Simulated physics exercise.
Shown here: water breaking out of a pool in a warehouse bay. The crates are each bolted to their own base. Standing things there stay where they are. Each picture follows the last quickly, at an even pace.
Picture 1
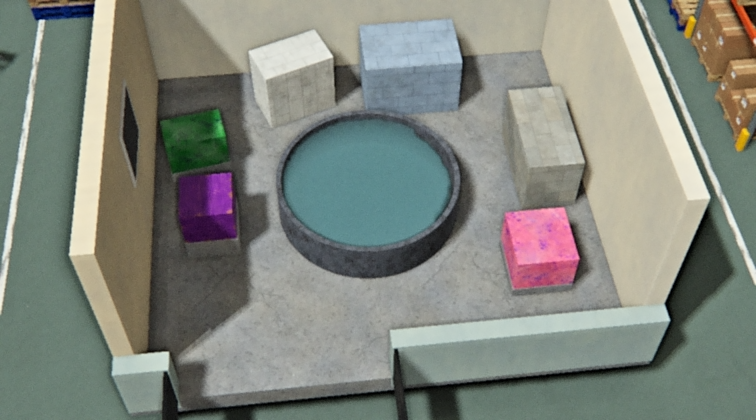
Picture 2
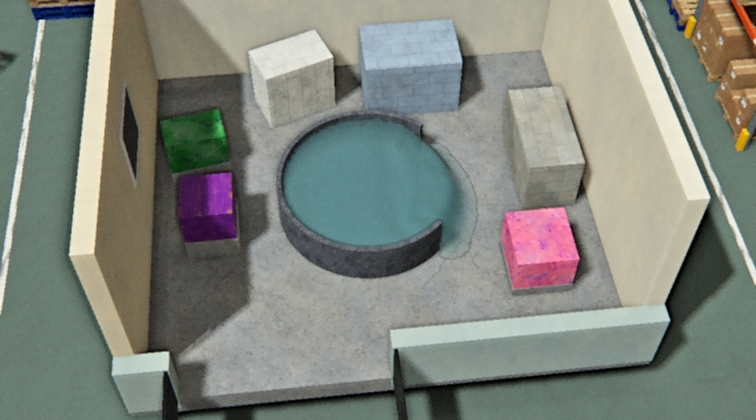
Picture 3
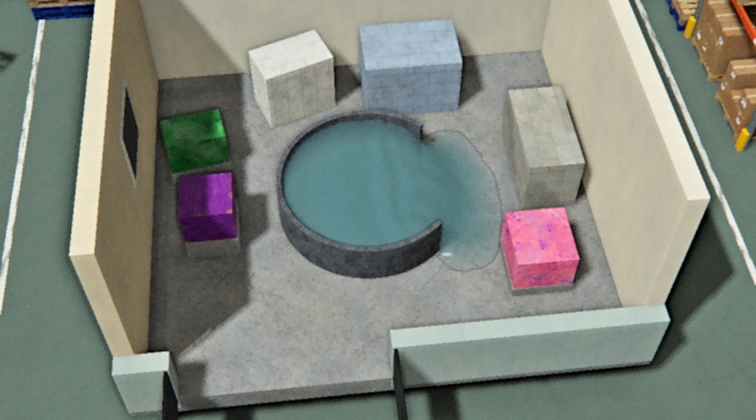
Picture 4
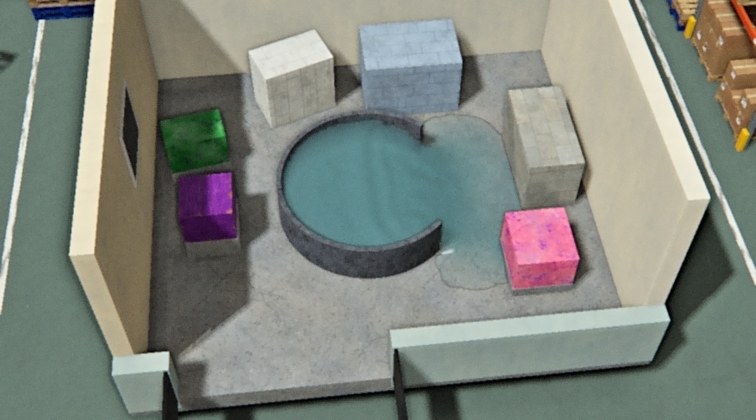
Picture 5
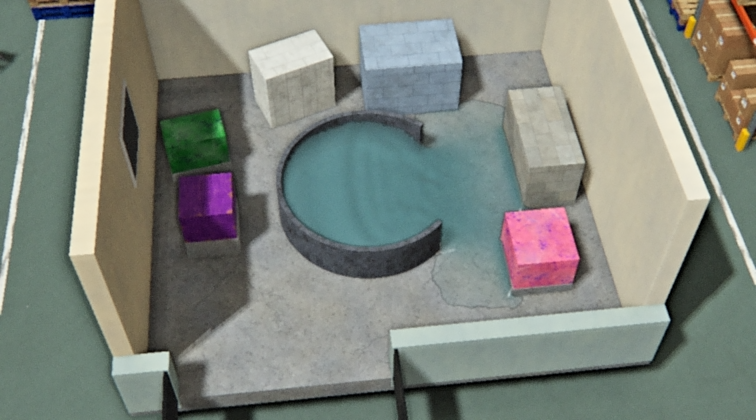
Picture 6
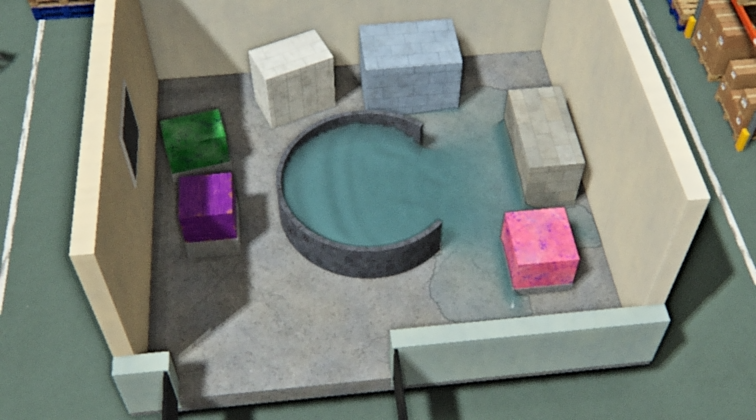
Water sits still in a round, dark-walled tank in a walled warehouse bay, with blocks standing around it. A section of the tank's right side opens and water pours out across the floor, reaching the pink and grey blocks, then spreads around them and toward the low front wall.
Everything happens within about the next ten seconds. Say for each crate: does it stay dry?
The green crate is not flooded; the purple crate is not flooded; the pink crate is flooded.
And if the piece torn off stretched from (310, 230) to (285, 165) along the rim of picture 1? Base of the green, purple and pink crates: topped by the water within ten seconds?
Green crate is reached; purple crate is reached; pink crate is not reached.
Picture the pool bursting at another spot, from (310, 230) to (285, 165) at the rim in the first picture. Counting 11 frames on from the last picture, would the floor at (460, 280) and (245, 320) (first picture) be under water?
Waterless, submerged.
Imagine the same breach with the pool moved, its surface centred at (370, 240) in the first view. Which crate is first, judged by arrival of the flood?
Answer: The one in pink.
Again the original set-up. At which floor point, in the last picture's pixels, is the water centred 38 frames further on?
The centre of mass sits at about (413, 193).
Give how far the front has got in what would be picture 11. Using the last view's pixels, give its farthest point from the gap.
Near (534, 56).
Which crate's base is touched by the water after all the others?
It would be the one in purple.
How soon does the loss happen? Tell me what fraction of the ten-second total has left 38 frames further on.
Around 25 %.
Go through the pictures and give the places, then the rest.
The first frame shows still water in the round tank at (368, 180).
In the second frame, water pours out at (452, 188) and has run to a hidden place.
In the third frame, the front is at (453, 135), out from the gap at (451, 191).
In the fourth frame, water pours out at (451, 192) and has run to (474, 122).
In the fifth frame, the front is at (495, 108), out from the gap at (451, 192).
In the sixth frame, water pours out at (451, 192) and has run to a hidden place.
A moment on, water covers 30 % of the floor; the green crate not reached, the purple crate not reached, the pink crate water round its plinth.
Next, water covers 40 % of the floor; the green crate not reached, the purple crate not reached, the pink crate water round its plinth.
Then, water covers 60 % of the floor; the green crate not reached, the purple crate not reached, the pink crate water round its plinth.
Later, water covers 95 % of the floor; the green crate water round its plinth, the purple crate water round its plinth, the pink crate water round its plinth.
In the end, water covers 100 % of the floor; the green crate stayed above the water, the purple crate stayed above the water, the pink crate was topped.
